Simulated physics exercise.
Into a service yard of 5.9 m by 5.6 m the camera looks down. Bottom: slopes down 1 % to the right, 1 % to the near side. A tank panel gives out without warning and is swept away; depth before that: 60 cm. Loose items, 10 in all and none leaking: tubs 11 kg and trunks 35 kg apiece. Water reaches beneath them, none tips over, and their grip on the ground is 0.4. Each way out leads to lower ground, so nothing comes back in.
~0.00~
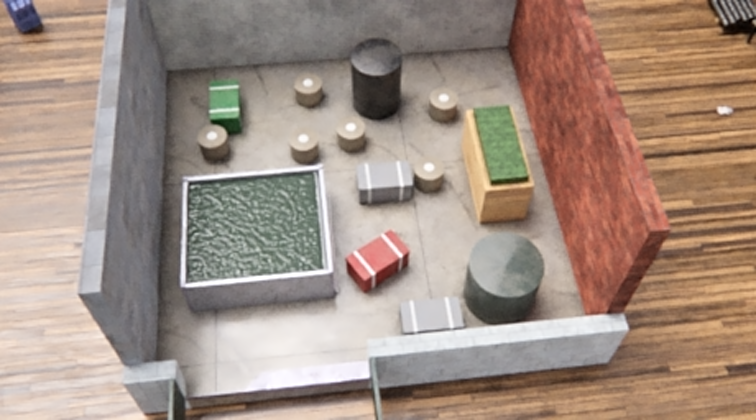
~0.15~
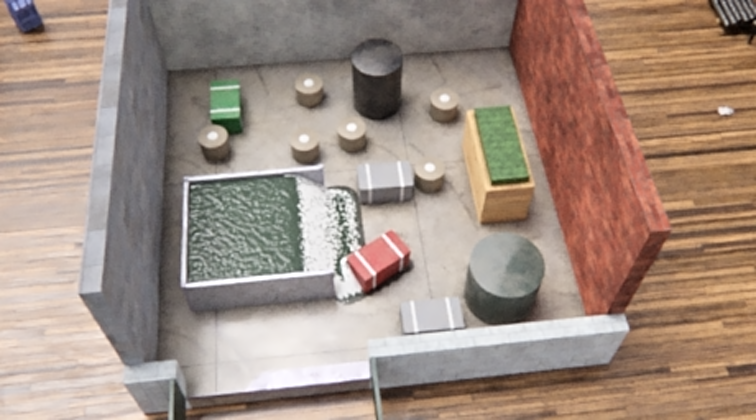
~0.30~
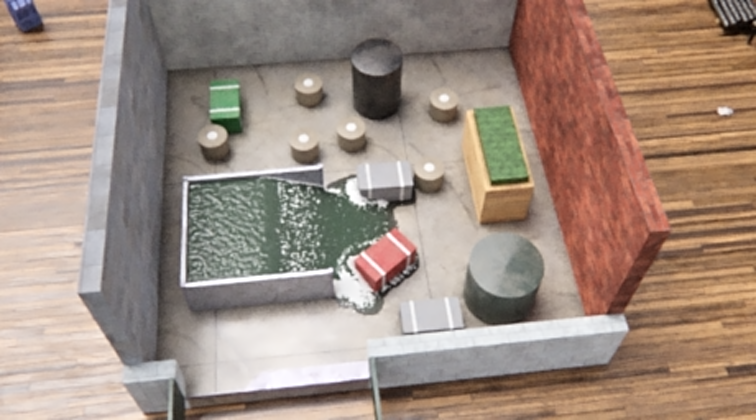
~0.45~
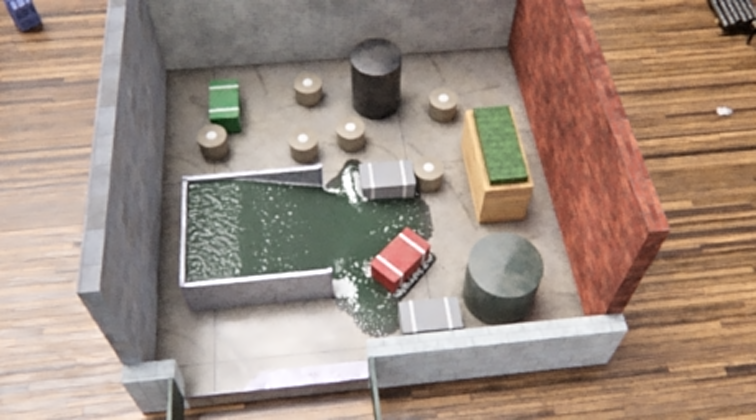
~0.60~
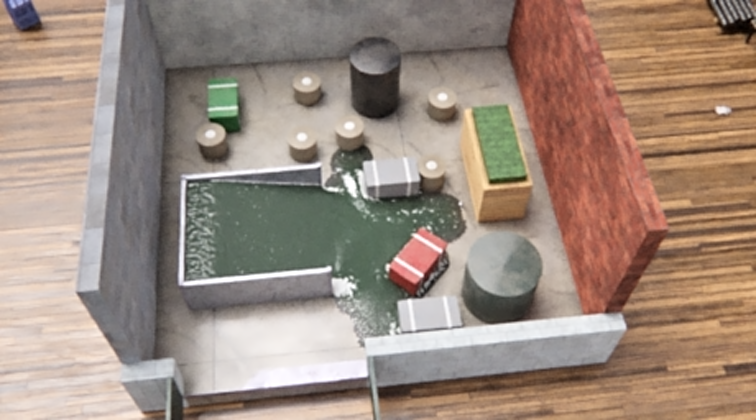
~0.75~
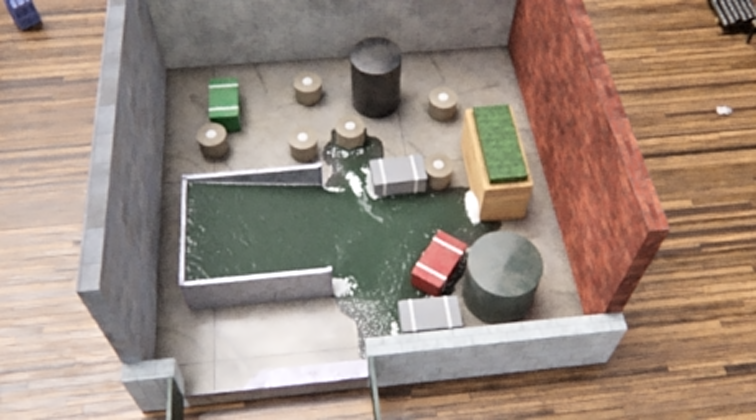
A walled yard with a pale stone floor, one wall of red brick, is seen from a fixed viewpoint high above. A tank of dark green water stands at left, with a red trunk, grey trunks, small round tubs, dark cylinders and a grass-topped wooden box to its right and a green trunk behind. The tank's right side gives way, and water spreads rightward, sliding the red trunk right and nudging a grey one.
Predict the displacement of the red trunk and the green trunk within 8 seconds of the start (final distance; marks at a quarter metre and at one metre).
The red trunk is pushed well away; the green trunk is left almost where it stood.
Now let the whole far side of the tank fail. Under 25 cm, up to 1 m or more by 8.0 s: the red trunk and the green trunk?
First the red trunk: It holds steady; as for the green trunk, it is carried a long way.
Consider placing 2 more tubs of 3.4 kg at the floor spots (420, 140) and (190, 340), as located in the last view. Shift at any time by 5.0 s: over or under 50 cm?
So that's across the line and then behind the line.
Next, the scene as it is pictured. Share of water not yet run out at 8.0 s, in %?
About 94 in a hundred parts of the water.
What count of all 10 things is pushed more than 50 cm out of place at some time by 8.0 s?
My count gives 6.
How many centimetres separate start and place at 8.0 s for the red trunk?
About 200 cm.
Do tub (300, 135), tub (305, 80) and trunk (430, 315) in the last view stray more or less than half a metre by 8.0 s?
First one stayed inside, second one stayed inside, third one went too far.
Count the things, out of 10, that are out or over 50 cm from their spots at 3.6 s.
I count 5.
After 1.6 s the red trunk is near (452, 257), 1.1 m from its start, afloat; the green trunk is near (223, 97), 0.0 m from its start, aground; 0 of 10 are out; 1 afloat.
After 3.6 s the red trunk is near (480, 234), 1.5 m from its start, afloat; the green trunk is near (223, 97), 0.0 m from its start, aground; 0 of 10 are out; 3 afloat.
After 5.6 s the red trunk is near (500, 221), 1.9 m from its start, afloat; the green trunk is near (223, 97), 0.0 m from its start, aground; 0 of 10 are out; 4 afloat.
After 8.0 s the red trunk is near (507, 220), 2.0 m from its start, aground; the green trunk is near (223, 97), 0.0 m from its start, aground; 0 of 10 are out; 2 afloat.
